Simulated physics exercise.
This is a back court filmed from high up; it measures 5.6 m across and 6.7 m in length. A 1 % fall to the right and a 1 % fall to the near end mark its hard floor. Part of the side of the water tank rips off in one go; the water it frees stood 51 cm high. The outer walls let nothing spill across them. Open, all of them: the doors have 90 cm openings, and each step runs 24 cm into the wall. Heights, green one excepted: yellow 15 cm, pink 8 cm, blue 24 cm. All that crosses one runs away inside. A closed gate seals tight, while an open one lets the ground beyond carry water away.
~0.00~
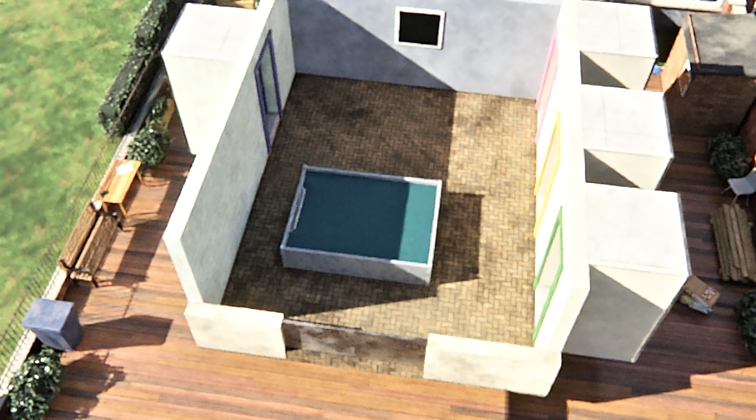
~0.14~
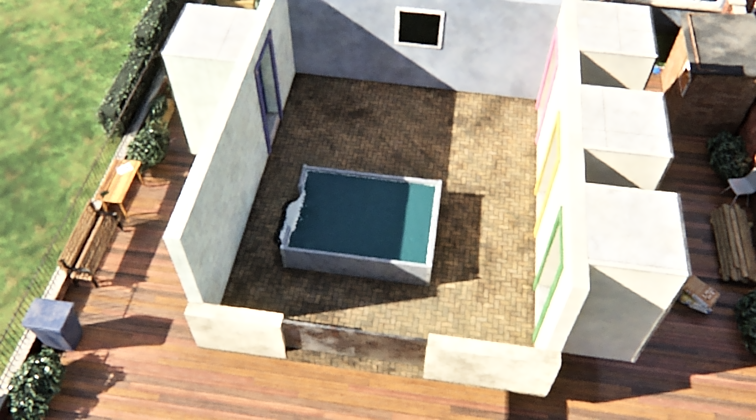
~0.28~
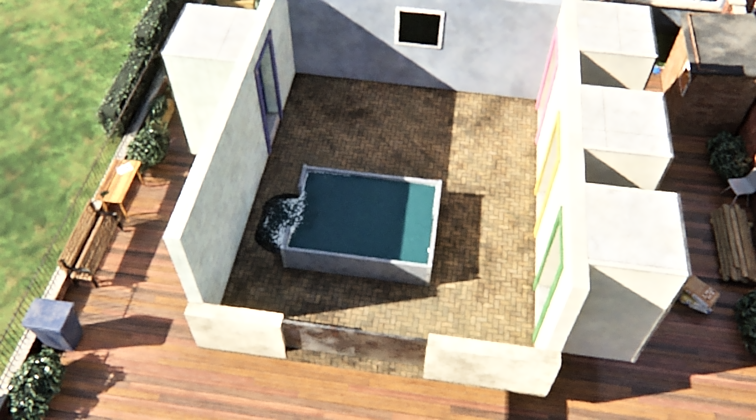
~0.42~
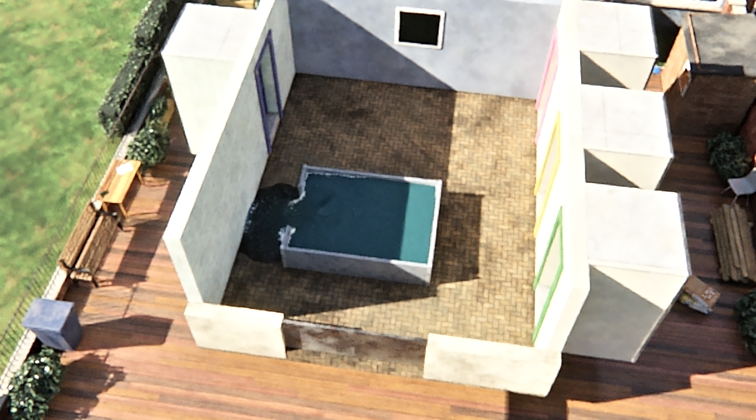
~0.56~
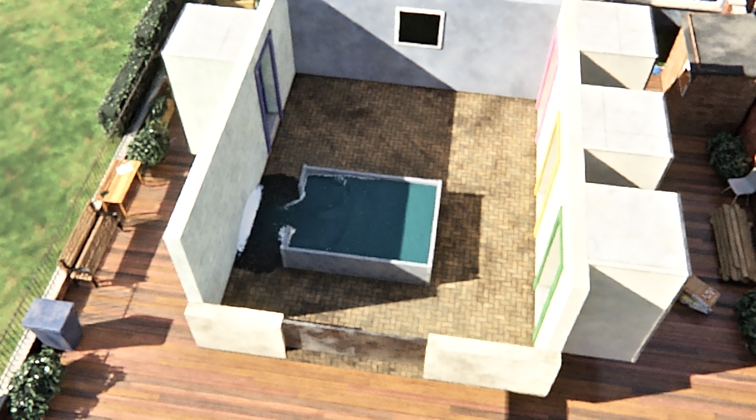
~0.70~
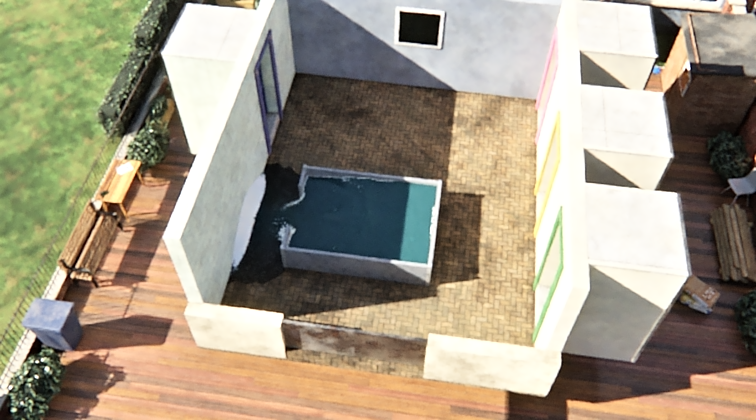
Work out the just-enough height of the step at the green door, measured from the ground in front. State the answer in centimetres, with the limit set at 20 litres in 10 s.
It works out at roughly 11.5 cm.
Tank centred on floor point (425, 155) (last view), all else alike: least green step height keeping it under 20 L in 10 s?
I'd put it at close to 7.0 cm.
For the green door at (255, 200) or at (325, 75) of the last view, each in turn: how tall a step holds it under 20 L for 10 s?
About 31 and 10.5 cm.
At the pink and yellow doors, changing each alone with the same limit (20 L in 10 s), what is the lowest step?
About 7.5 cm at pink and 7.5 cm at yellow.
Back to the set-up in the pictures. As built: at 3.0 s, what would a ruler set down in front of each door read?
Lab note, depth in cm: Yellow 0; pink 0; green 0; blue 6.
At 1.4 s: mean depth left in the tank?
The mean depth is roughly 41 cm.
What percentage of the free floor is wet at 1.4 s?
Near 15 per cent of the open floor.
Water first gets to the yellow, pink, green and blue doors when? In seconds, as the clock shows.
The yellow door at 5.5 s, the pink door at 5.0 s, the green door at 4.0 s, the blue door at 1.2 s.
After 1.4 s water covers 15 % of the floor, deepest (36 cm) near (257, 222); it has not reached the green door.
After 3.0 s water covers 45 % of the floor, deepest (30 cm) near (248, 221); it has not reached the green door.
After 10.0 s water covers 95 % of the floor, deepest (14 cm) near (536, 236); 10 cm at the green door, 0 litres in over its 25 cm step.
At the green door as built, the water arrived by 4.2 s and peaked near 16 cm at 5.2 s.
With a step of 10.5 cm, 30 litres would have come in within the 10 s; with 14 cm, 2 litres. So under 20 litres takes about 11.5 cm.
